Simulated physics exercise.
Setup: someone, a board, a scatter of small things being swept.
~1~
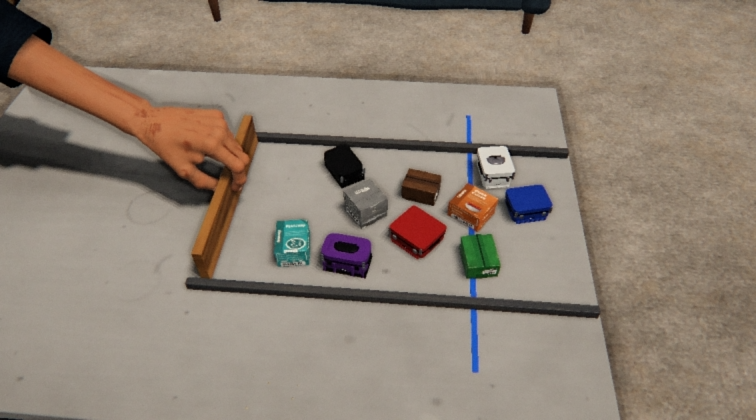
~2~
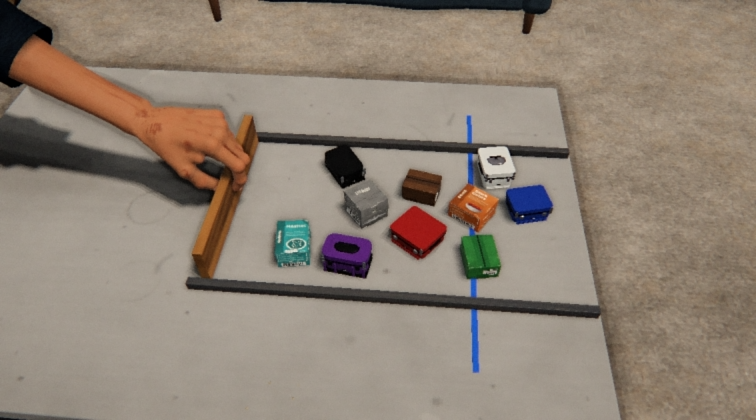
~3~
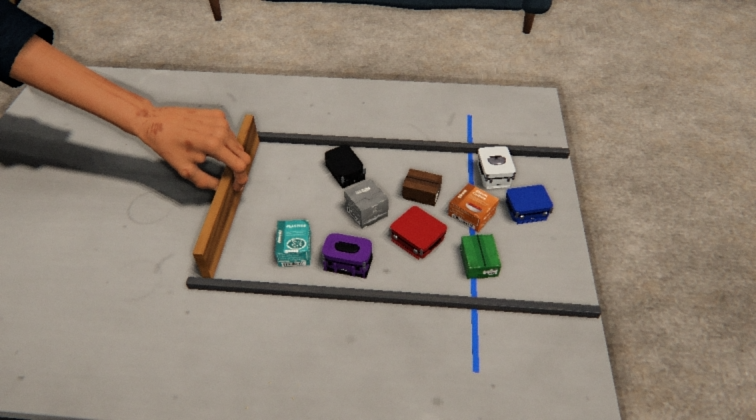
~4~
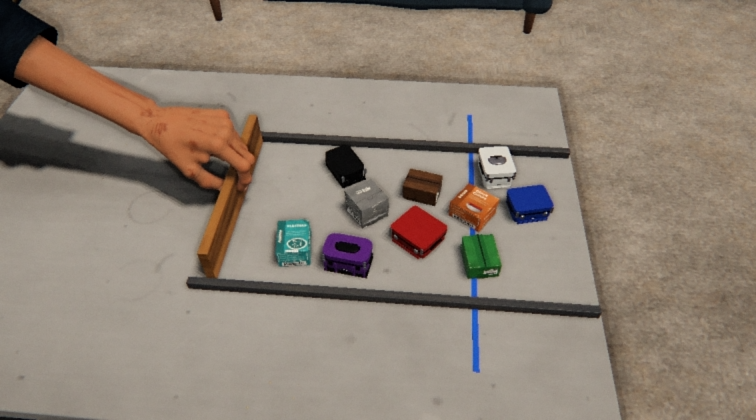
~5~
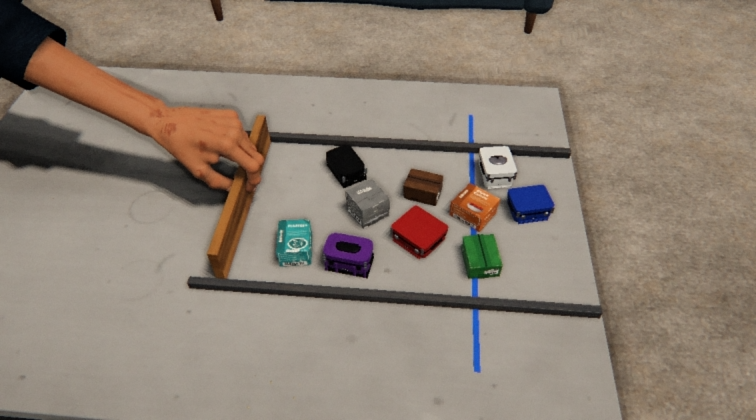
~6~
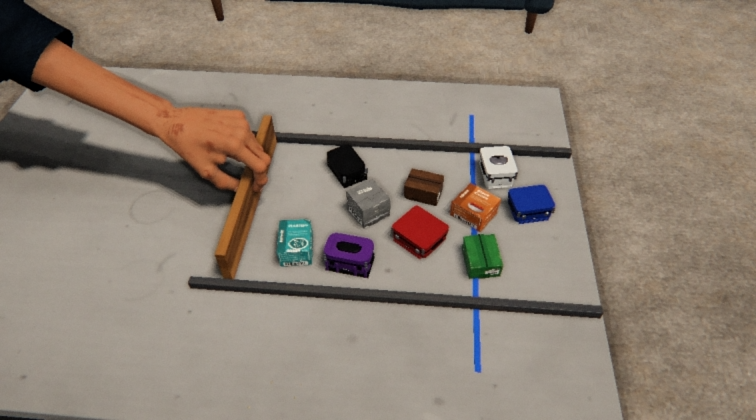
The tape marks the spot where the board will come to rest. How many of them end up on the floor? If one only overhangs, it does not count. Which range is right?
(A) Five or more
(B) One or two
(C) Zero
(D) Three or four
C, zero.
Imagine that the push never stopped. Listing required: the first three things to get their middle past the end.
In sequence: The blue case, the green box and the orange box.
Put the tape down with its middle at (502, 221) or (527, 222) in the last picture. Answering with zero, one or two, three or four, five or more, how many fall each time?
Counts by place: One or two, then either three or four.
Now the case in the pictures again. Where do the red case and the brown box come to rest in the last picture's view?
The red case stops around (521, 239); the brown box around (519, 189).
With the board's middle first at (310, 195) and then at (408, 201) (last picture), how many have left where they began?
First position 2; second position 8.
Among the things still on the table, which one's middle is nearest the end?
It's the blue case that is foremost.
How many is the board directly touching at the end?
The number is 3.
Soon after, none off yet; blue case at rest near (530, 205); white case at rest near (497, 168); green box at rest near (482, 256).
After that, none off yet; blue case displaced a little near (544, 203); white case displaced a little near (511, 166); green box displaced about its own width near (530, 254).
In the end, the number that fall off is zero.
